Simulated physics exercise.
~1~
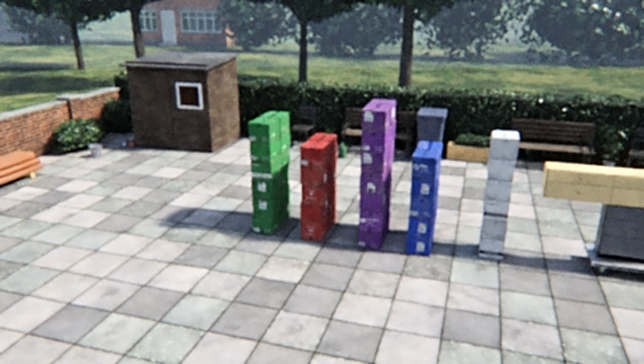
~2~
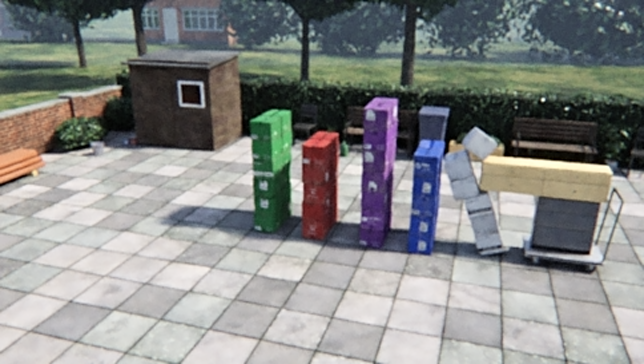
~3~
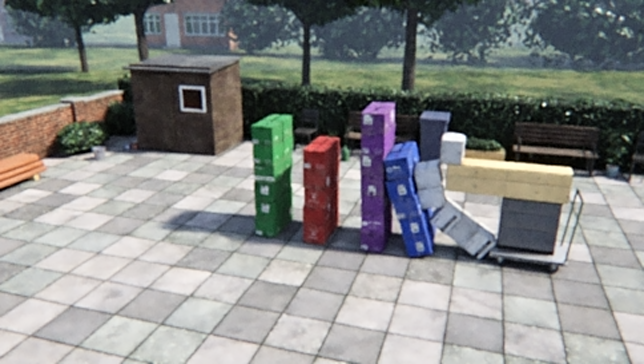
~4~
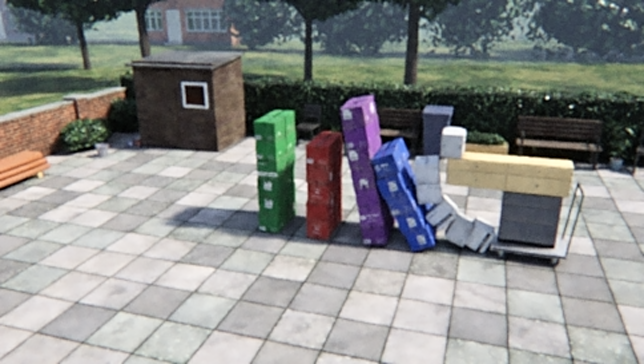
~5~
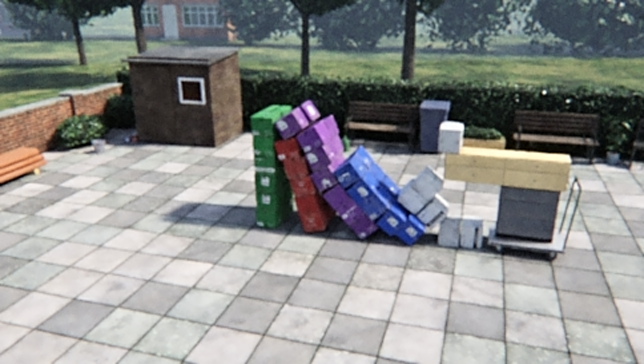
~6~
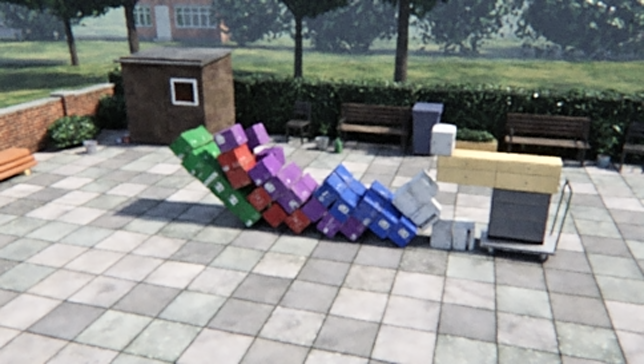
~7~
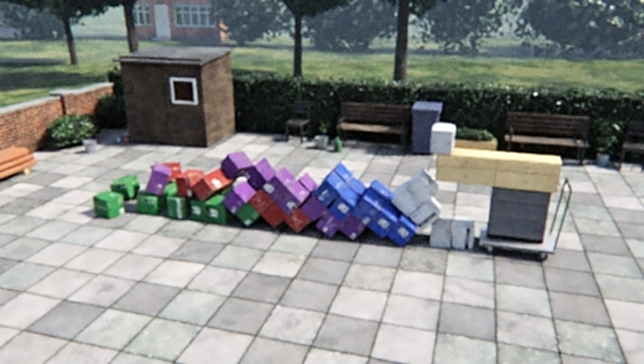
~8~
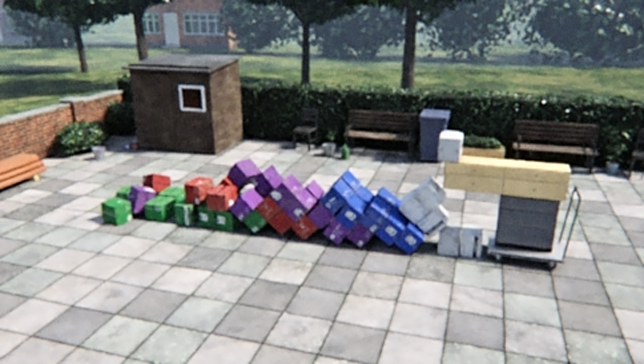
In this clip, a trolley carrying a jutting pale yellow load rolls left across a paved yard into a white pile of cartons, which buckles and topples the blue, purple, red and green piles in turn, leaving them slumped in a long, jumbled row beside the stopped trolley.
